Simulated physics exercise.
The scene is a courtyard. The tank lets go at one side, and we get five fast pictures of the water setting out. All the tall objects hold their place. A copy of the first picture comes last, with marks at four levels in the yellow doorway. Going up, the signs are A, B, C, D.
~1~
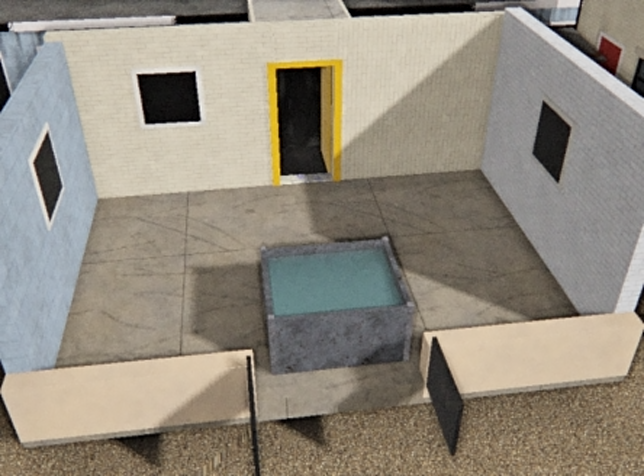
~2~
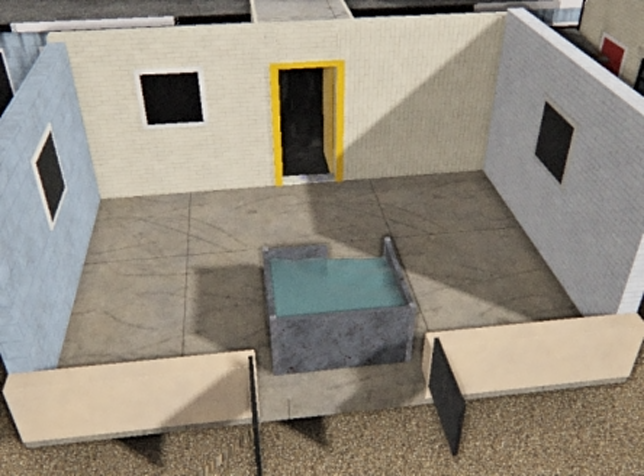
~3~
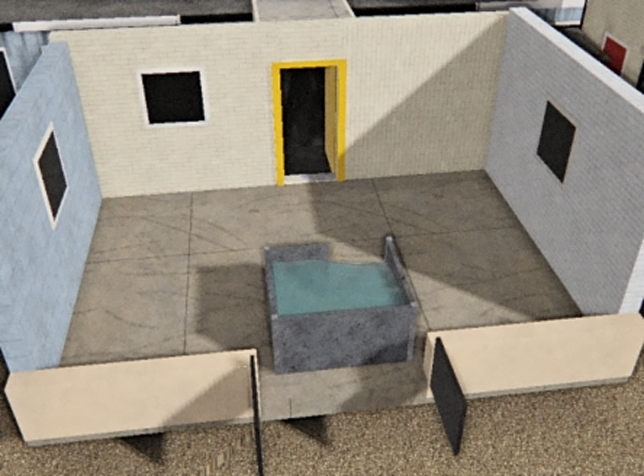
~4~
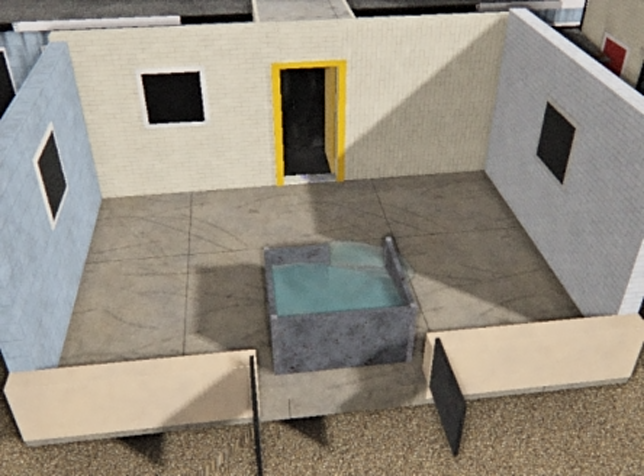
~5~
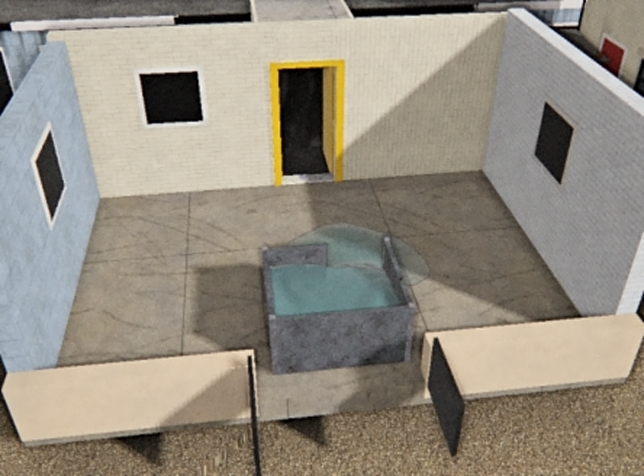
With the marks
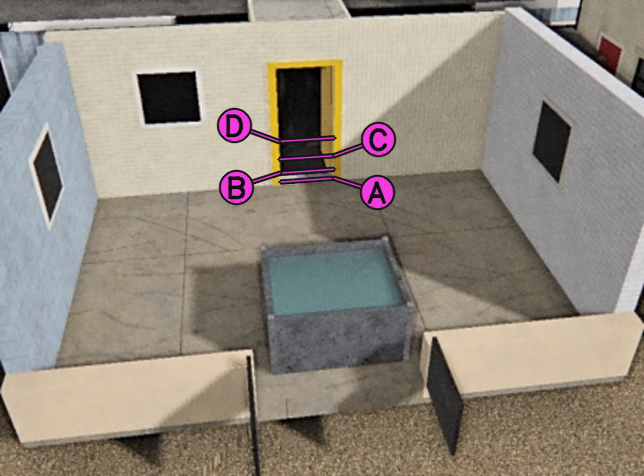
Water spreading in a thin sheet from the far right corner of a stone tank onto a walled courtyard floor.
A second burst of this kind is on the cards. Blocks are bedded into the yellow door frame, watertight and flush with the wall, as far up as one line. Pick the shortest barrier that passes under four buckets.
Use height B.
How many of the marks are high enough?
Three.
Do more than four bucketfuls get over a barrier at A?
Yes.
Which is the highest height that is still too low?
That would be A.
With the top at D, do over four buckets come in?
No, not at all.
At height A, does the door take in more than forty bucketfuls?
No, less.
On the marked copy, A at (307, 180); B at (307, 171); C at (306, 157); D at (306, 139); from the bottom up A, B, C, D.
If A is chosen, some 20 bucketfuls get in.
If B is chosen, a splash gets over, under a bucket.
If C is chosen, nothing gets over.
If D is chosen, nothing gets over.
